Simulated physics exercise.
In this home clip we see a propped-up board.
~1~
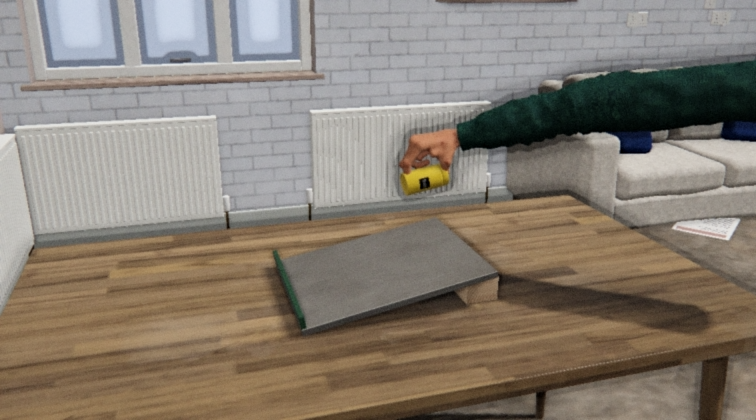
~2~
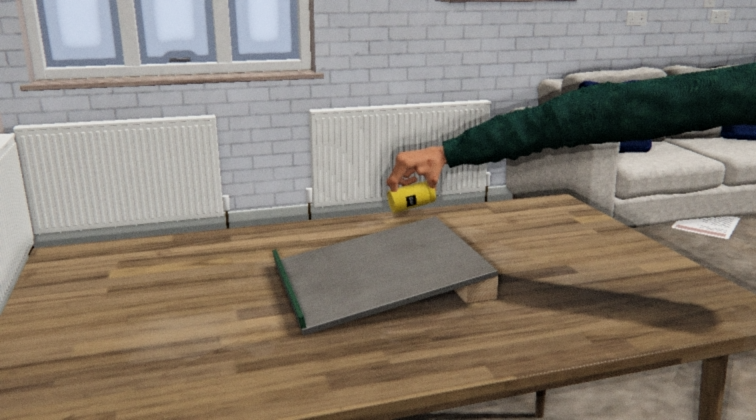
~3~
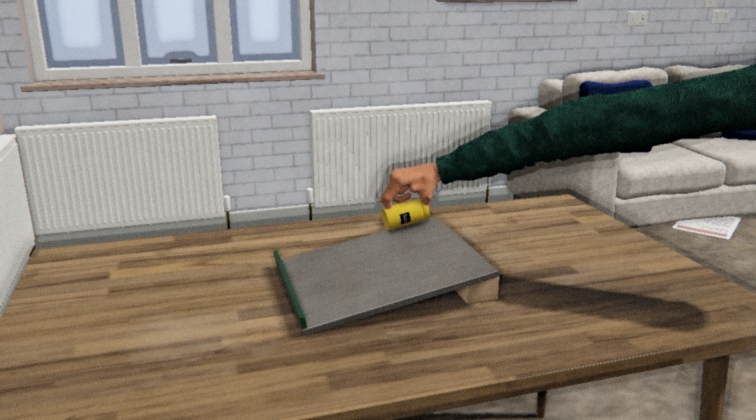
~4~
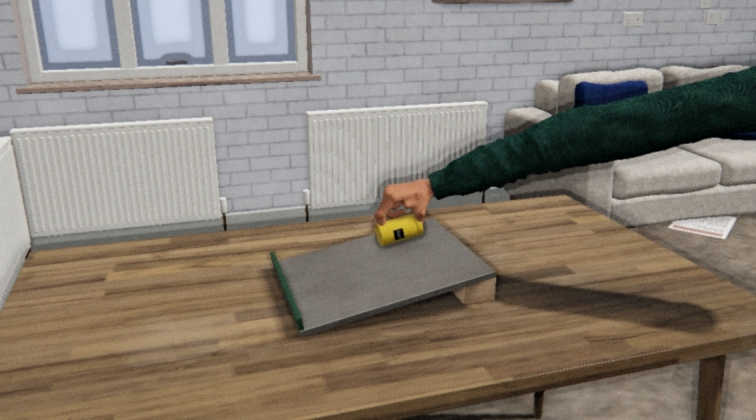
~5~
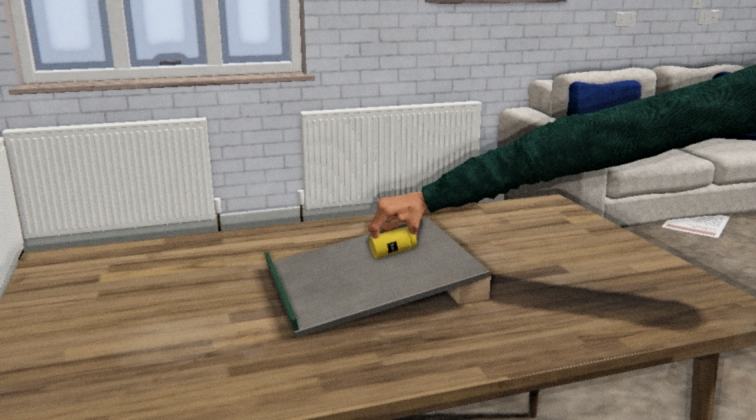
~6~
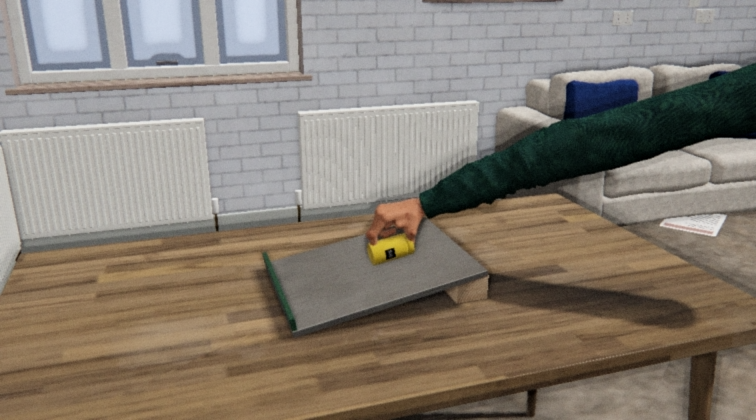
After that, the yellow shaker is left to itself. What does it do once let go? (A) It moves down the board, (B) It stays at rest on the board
B, it stays at rest on the board.
Then, 0.20 s on from there, no change.
Then, 0.50 s on from there, yellow shaker resting near (391, 249).
In the end, it is unmoved. At the end, from the last picture's camera, yellow shaker near (391, 249). The yellow shaker keeps its place.
